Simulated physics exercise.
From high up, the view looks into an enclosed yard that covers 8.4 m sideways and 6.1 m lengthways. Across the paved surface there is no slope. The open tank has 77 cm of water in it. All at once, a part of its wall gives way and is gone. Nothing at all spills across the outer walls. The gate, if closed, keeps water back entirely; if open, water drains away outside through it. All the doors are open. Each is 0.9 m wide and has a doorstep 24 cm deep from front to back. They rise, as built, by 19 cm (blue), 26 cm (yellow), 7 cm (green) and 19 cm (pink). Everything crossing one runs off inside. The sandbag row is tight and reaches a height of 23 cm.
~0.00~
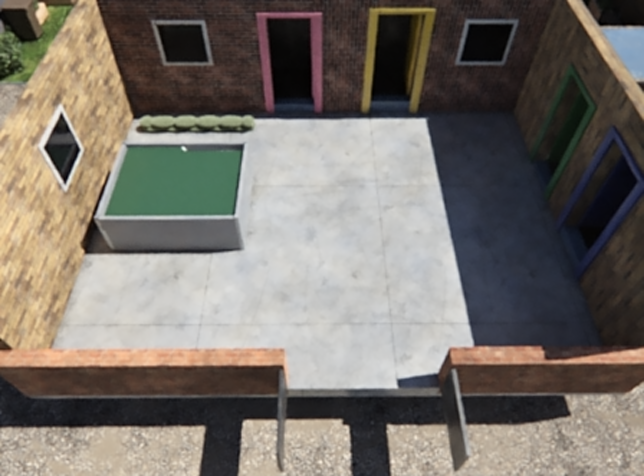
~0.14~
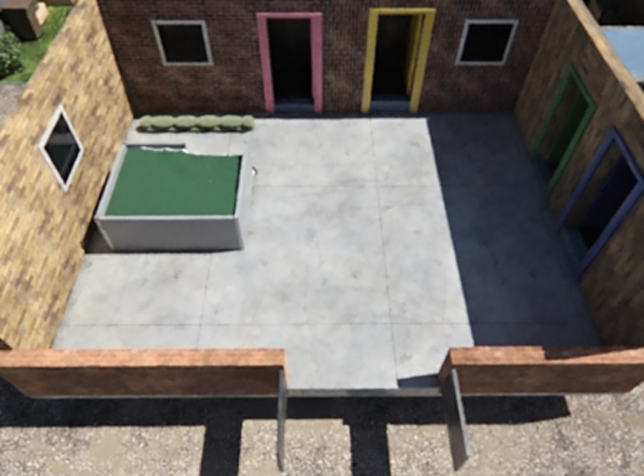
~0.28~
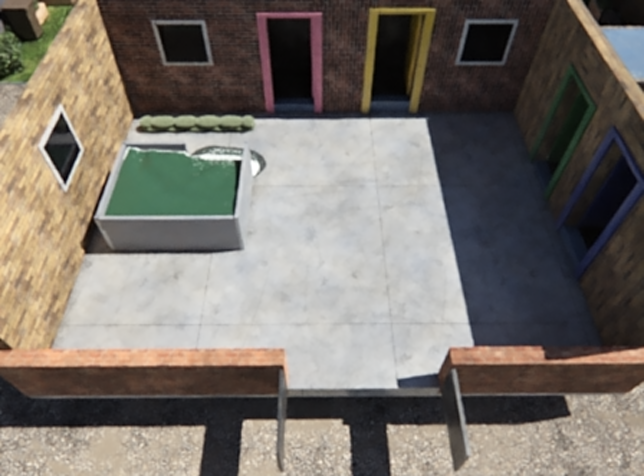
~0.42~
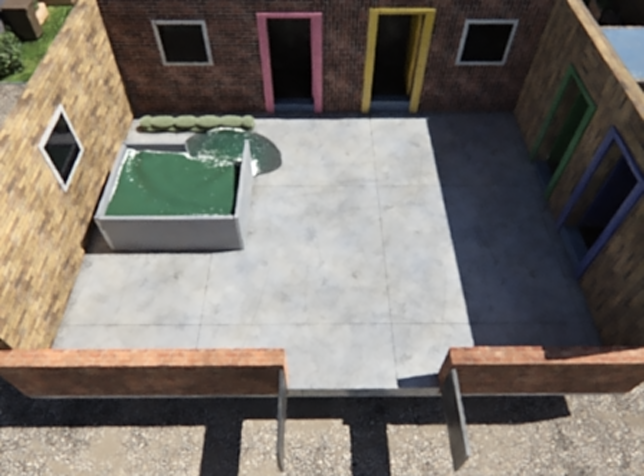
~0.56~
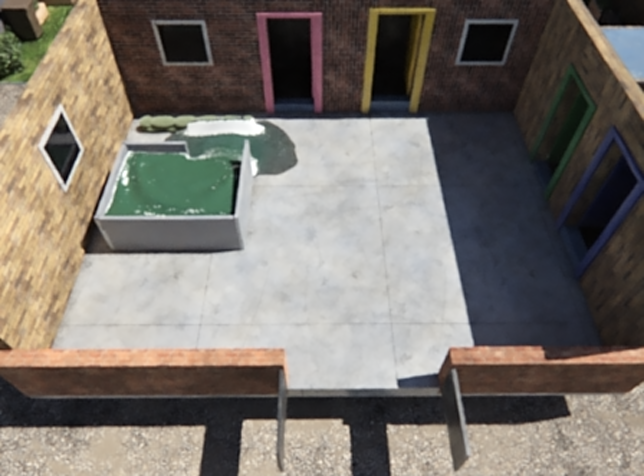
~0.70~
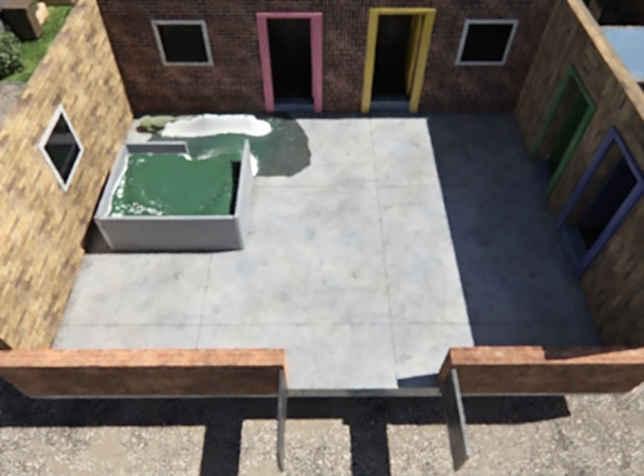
Green water spilled out through a gap in the far side of the raised tank on the left, then spread over the paving behind it and rightward toward the pink doorway, while the level inside dropped slightly.
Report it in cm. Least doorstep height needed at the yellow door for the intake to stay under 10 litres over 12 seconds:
7.5 cm or so.
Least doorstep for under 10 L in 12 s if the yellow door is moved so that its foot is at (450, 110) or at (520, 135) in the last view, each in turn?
About 8.0 cm, then about 19 cm.
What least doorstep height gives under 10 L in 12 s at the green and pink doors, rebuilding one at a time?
About 11.5 cm at green and 28 cm at pink.
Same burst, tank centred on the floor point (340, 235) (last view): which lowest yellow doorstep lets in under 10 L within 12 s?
In that case about 33 cm.
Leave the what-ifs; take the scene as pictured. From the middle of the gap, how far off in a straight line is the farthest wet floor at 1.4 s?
The front is some 3.6 m out.
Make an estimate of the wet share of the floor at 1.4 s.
I'd say near 15 percent.
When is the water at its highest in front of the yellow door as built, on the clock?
Approximately 2.2 s.
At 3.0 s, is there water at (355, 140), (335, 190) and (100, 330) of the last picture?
In order: Soaked, untouched, untouched.
After 1.4 s water covers 15 % of the floor, deepest (48 cm) near (230, 138); it has not reached the yellow door.
After 3.0 s water covers 35 % of the floor, deepest (31 cm) near (221, 138); 11 cm at the yellow door, 0 litres in over its 26 cm doorstep.
After 12.0 s water covers 95 % of the floor, deepest (10 cm) near (546, 371); 4 cm at the yellow door, 0 litres in over its 26 cm doorstep.
At the yellow door as built, the water arrived by 1.5 s and peaked near 13 cm at 2.2 s.
With a doorstep of 6.5 cm, 15 litres would have come in within the 12 s; with 9 cm, 4 litres. So under 10 litres takes about 7.5 cm.
